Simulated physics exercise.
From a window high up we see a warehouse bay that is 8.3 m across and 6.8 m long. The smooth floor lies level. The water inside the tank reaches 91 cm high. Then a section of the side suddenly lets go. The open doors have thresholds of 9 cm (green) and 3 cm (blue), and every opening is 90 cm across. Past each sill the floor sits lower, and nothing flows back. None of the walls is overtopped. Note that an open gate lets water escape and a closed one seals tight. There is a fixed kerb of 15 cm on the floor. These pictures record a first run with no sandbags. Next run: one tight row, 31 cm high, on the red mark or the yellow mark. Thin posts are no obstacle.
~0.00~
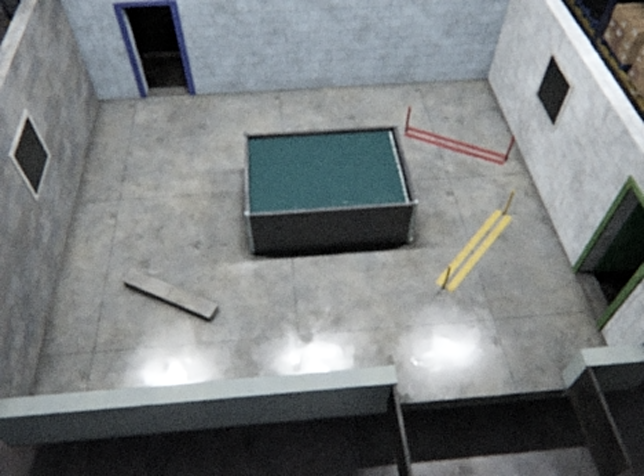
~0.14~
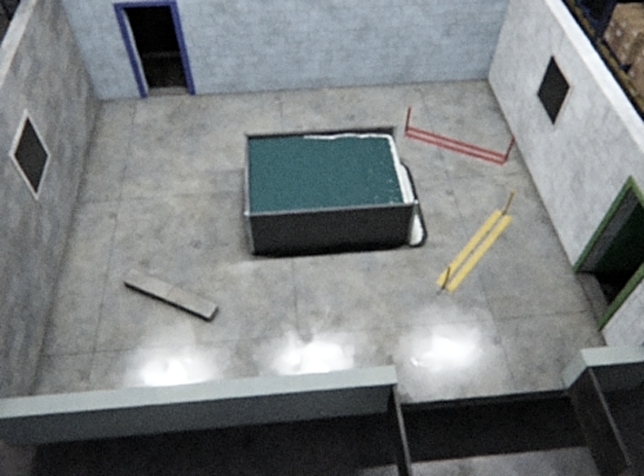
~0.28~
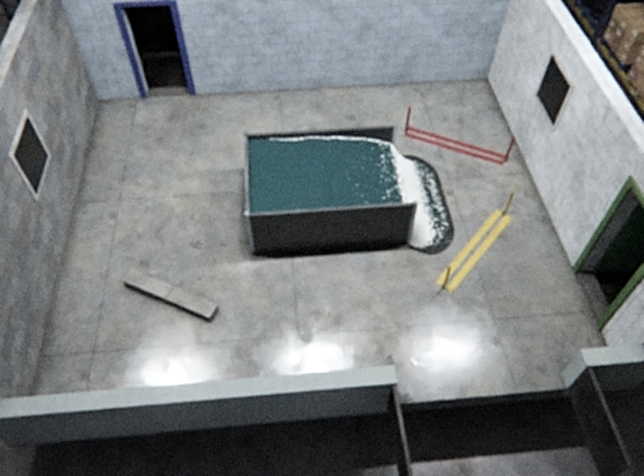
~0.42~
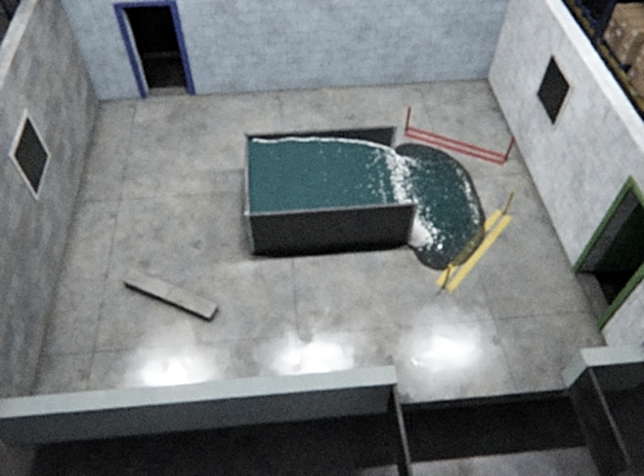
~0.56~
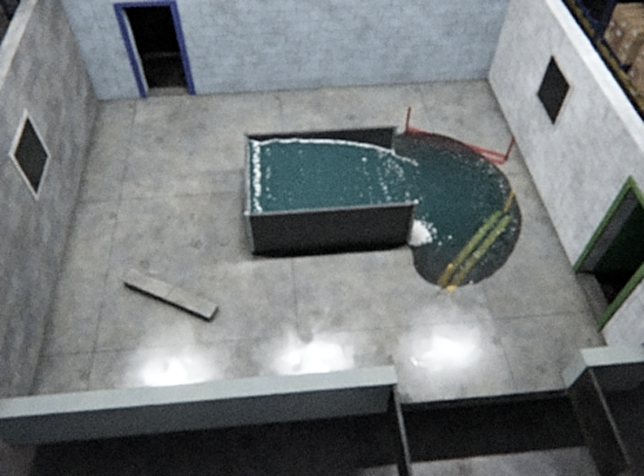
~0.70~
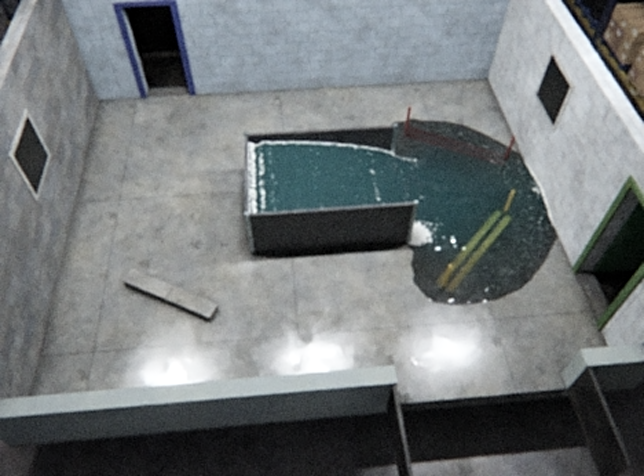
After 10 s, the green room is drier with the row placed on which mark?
With it on the yellow one.
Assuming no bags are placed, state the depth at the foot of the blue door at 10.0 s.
10.0 cm.
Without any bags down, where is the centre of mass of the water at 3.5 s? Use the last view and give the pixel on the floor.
I'd put it around (446, 194).
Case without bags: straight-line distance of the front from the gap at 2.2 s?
Straight-line distance: Near 4.2 m.
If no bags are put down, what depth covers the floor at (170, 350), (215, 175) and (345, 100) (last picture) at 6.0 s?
Around 3 cm, 4 cm and 8 cm.
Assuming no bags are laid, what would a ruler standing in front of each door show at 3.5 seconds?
In centimetres, green: 17; blue: 0.
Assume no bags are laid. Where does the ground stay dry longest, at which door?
Blue.
After 1.4 s water covers 25 % of the floor and is deepest (54 cm) near (527, 194) in the run without bags; in at the green door, 4 L with no bags, 5 L with the row on red, 0 L on yellow.
After 2.2 s water covers 25 % of the floor and is deepest (56 cm) near (488, 83) in the run without bags; in at the green door, 39 L with no bags, 49 L with the row on red, 0 L on yellow.
After 3.5 s water covers 45 % of the floor and is deepest (38 cm) near (488, 83) in the run without bags; in at the green door, 88 L with no bags, 115 L with the row on red, 6 L on yellow.
After 6.0 s water covers 85 % of the floor and is deepest (17 cm) near (81, 180) in the run without bags; in at the green door, 150 L with no bags, 203 L with the row on red, 9 L on yellow.
After 10.0 s water covers 100 % of the floor and is deepest (12 cm) near (119, 411) in the run without bags; in at the green door, 161 L with no bags, 218 L with the row on red, 9 L on yellow.
